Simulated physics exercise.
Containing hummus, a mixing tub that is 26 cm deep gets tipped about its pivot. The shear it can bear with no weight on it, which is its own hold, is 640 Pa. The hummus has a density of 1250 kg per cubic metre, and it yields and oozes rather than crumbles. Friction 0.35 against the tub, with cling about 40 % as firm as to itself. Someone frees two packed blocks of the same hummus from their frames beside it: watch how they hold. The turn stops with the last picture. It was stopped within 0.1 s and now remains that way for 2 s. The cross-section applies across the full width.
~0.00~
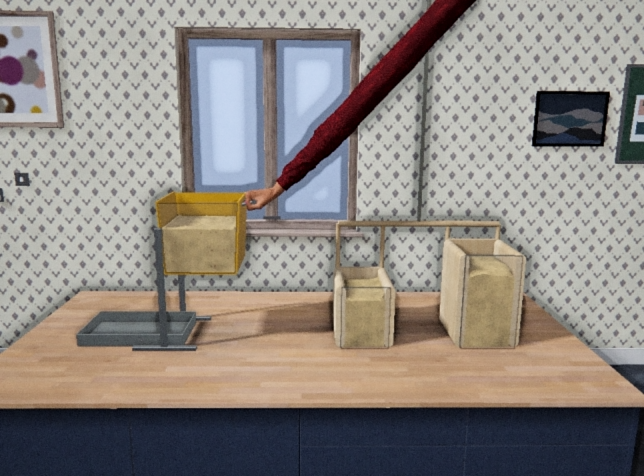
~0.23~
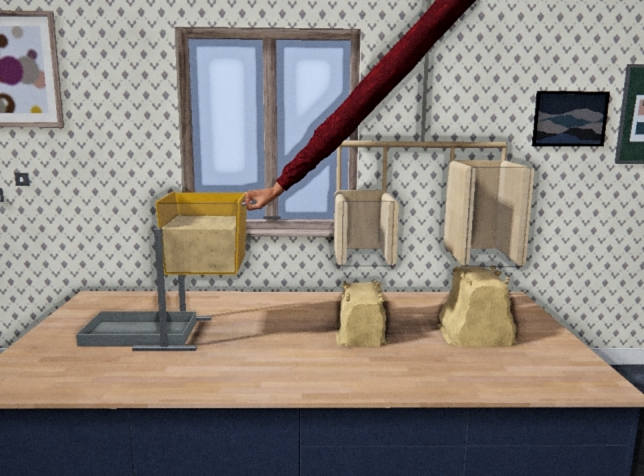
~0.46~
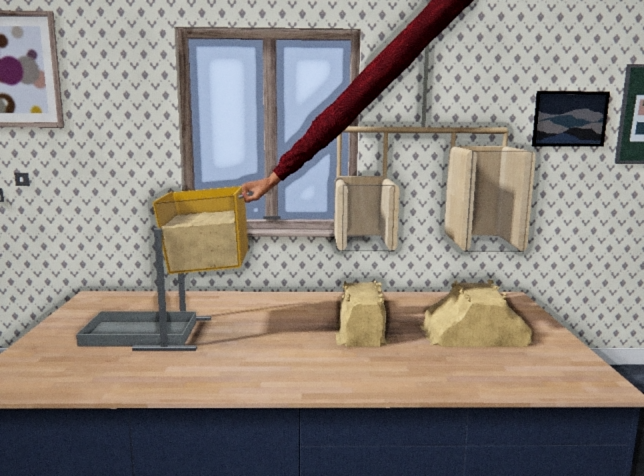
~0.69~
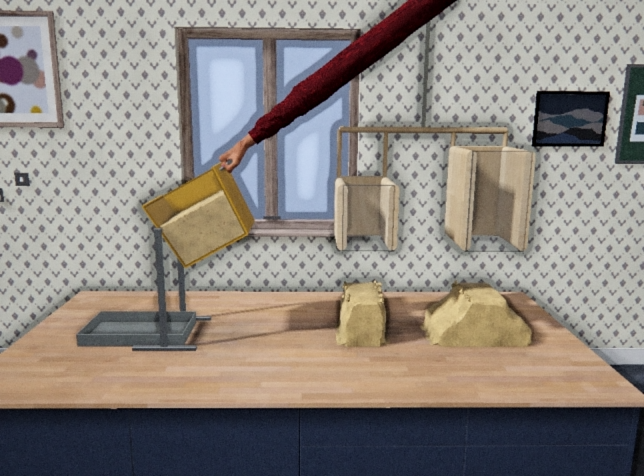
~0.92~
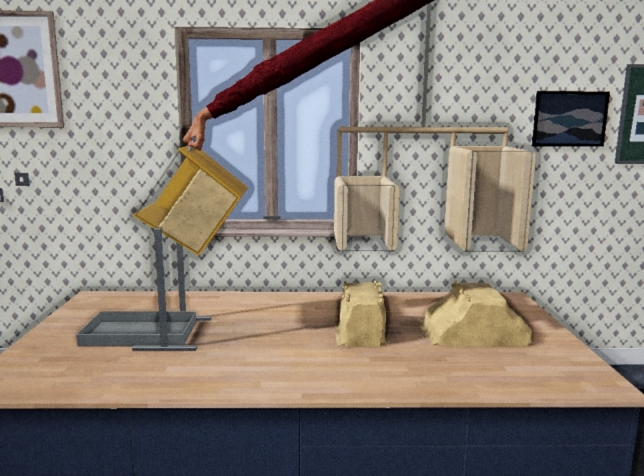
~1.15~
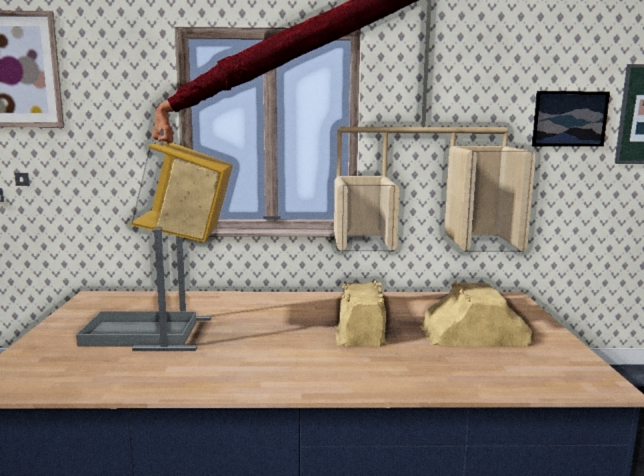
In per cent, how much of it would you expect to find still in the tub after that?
I would expect close to 100 per cent.
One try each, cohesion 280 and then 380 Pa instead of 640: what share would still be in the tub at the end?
Roughly 75 % followed by roughly 90 %.
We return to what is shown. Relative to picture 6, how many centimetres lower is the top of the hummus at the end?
2 cm.
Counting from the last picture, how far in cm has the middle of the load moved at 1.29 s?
Close to 1 centimetres.
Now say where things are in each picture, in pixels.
The first frame shows handle-side rim at (237, 203), tilt 0 degrees; crest of the hummus at (228, 228); block heights 20 cm, 31 cm (left to right).
The second frame shows handle-side rim at (237, 203), tilt 0 degrees; crest of the hummus at (228, 228); block heights 19 cm, 26 cm (left to right).
The third frame shows handle-side rim at (233, 195), tilt 6 degrees; crest of the hummus at (230, 222); block heights 19 cm, 19 cm (left to right).
The fourth frame shows handle-side rim at (212, 169), tilt 29 degrees; crest of the hummus at (221, 195); block heights 19 cm, 19 cm (left to right).
The fifth frame shows handle-side rim at (178, 151), tilt 54 degrees; crest of the hummus at (200, 171); block heights 19 cm, 19 cm (left to right).
The sixth frame shows handle-side rim at (149, 148), tilt 74 degrees; crest of the hummus at (175, 161); block heights 19 cm, 19 cm (left to right).
After 1.29 s, the tub is at 74 degrees and holds 100 %.
After 1.46 s, the tub is at 74 degrees and holds 100 %.
After 1.63 s, the tub is at 74 degrees and holds 100 %.
After 1.80 s, the tub is at 74 degrees and holds 100 %.
After 3.15 s, the tub is at 74 degrees and holds 100 %.
